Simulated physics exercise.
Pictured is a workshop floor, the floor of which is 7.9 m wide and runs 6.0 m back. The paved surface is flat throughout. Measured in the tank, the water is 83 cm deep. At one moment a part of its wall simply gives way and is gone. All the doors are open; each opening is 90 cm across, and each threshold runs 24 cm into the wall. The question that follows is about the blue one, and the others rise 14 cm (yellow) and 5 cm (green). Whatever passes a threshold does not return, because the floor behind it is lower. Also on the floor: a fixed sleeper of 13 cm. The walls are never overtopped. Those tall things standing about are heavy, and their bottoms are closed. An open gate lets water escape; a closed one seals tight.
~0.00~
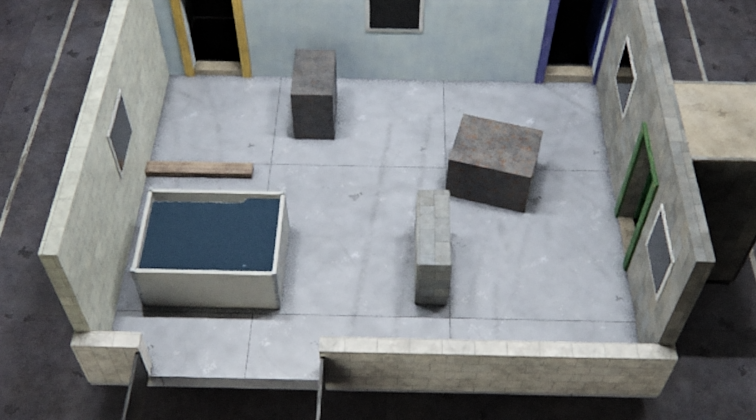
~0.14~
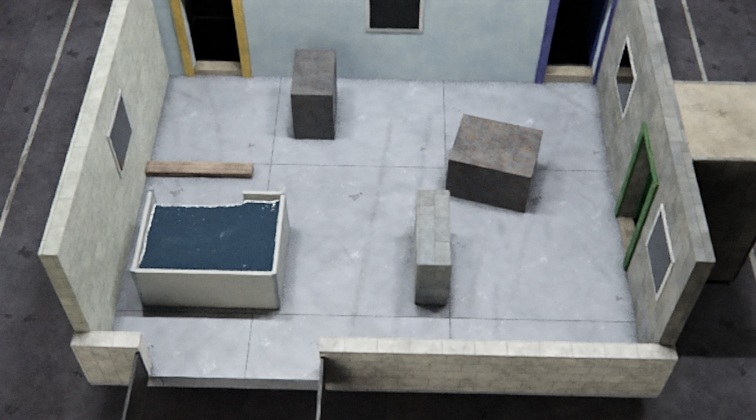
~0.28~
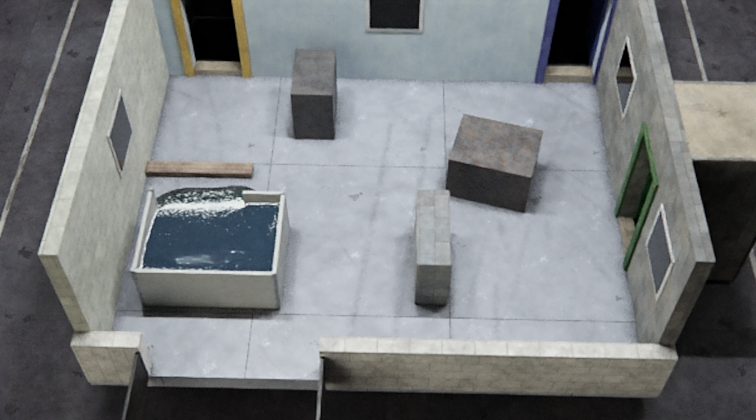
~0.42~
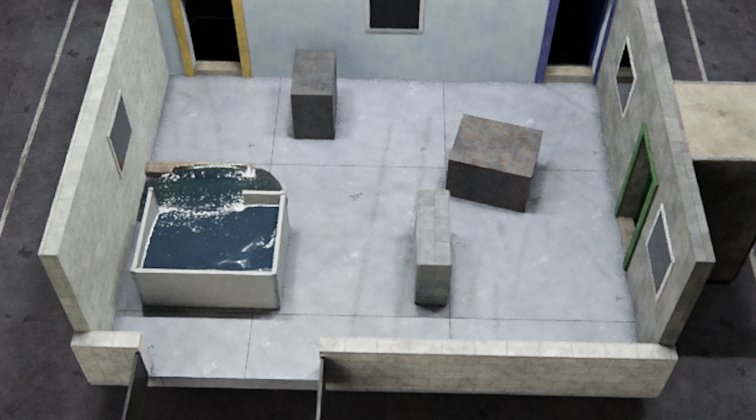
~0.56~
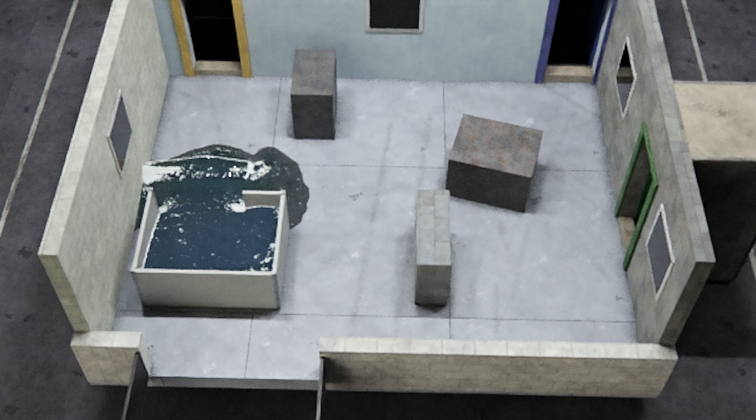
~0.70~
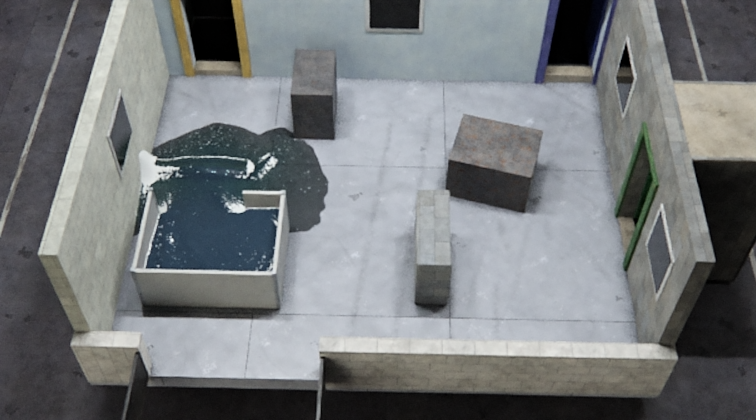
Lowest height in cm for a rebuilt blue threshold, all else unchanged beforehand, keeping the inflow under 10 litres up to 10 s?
9 cm.
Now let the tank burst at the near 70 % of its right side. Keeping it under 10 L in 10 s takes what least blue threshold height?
Some 15 cm.
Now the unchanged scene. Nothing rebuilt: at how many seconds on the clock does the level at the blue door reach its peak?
It peaks around 6.5 s.
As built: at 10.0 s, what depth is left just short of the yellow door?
Lab note: Depth approx. 5.5 cm.
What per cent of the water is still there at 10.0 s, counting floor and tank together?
Something near 88 out of a hundred parts.
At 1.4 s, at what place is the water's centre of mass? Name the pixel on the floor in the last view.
(215, 202) or so.
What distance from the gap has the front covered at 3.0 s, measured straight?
Near 6.2 m, more or less.
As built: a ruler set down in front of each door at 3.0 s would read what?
Depth at yellow 25 cm, at blue 0 cm, at green 0 cm.
After 1.4 s water covers 25 % of the floor, deepest (51 cm) near (170, 76); it has not reached the blue door.
After 3.0 s water covers 45 % of the floor, deepest (28 cm) near (290, 129); it has not reached the blue door.
After 10.0 s water covers 95 % of the floor, deepest (14 cm) near (634, 372); 5 cm at the blue door, 0 litres in over its 19 cm threshold.
At the blue door as built, the water arrived by 3.9 s and peaked near 13 cm at 6.4 s.
Run again over the same 10 s with other heights there, 15 litres in over 8 cm, 5 litres over 10.5 cm. The limit of 10 litres is kept from about 9 cm up.
